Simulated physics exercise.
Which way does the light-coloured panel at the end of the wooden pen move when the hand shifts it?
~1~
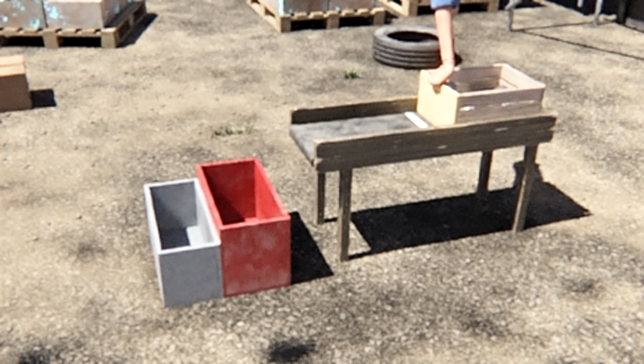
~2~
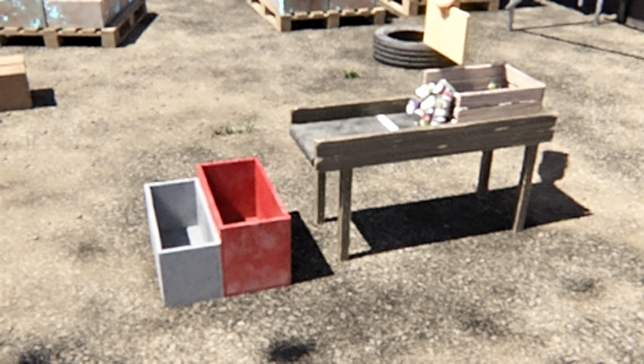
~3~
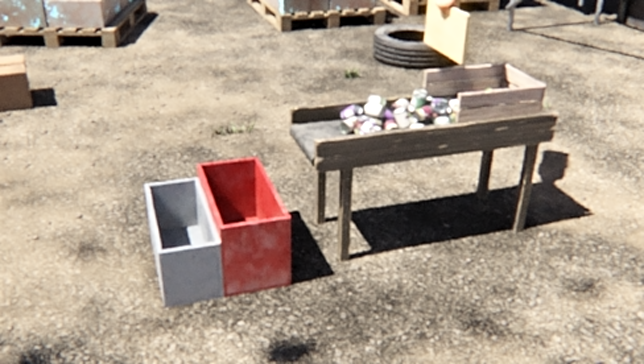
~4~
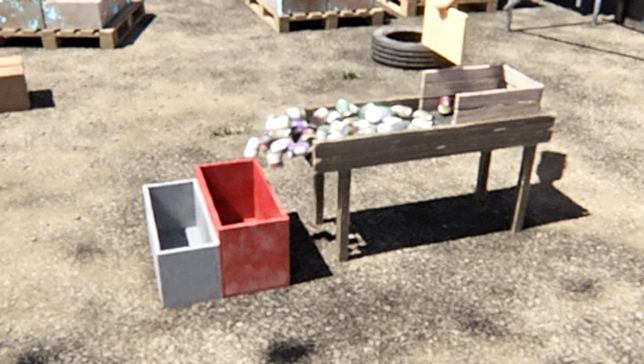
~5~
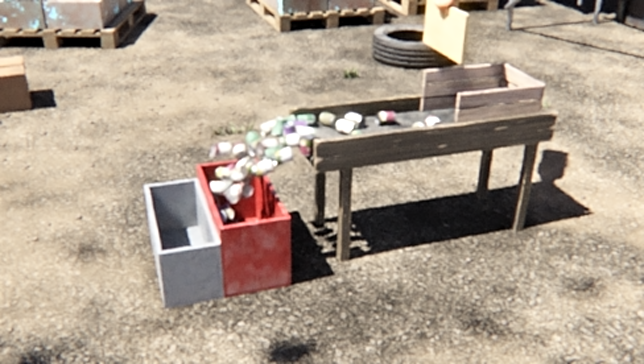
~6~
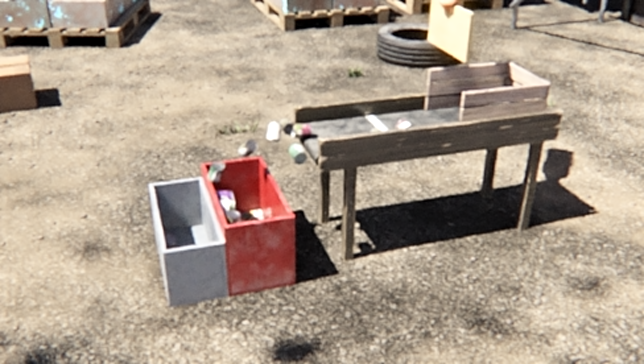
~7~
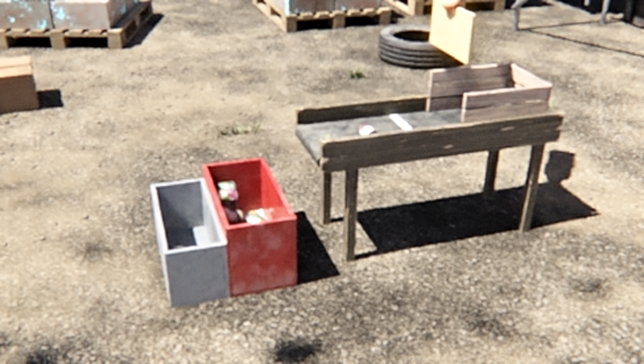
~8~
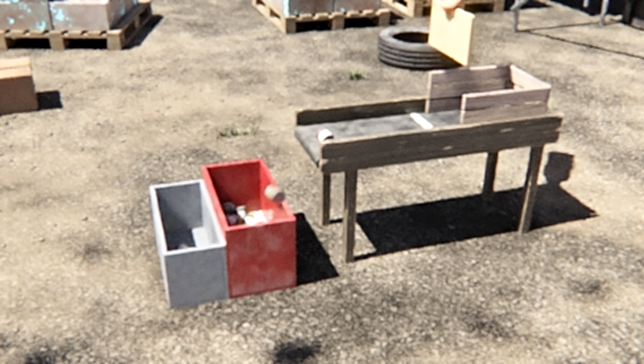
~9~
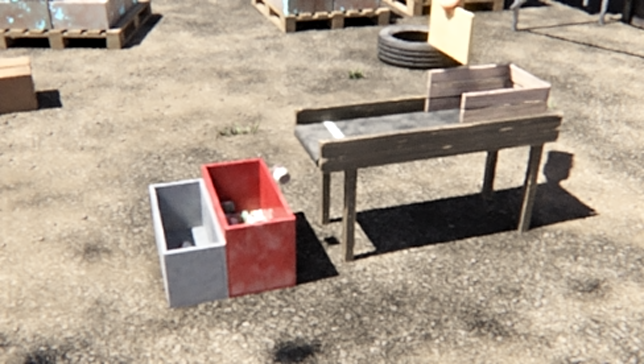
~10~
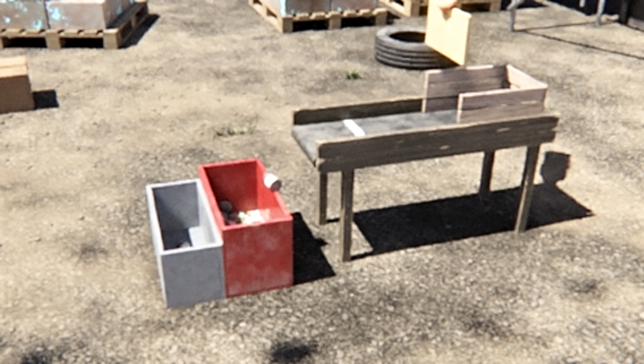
It moves up, lifted clear of the pen, and it stays raised above it.
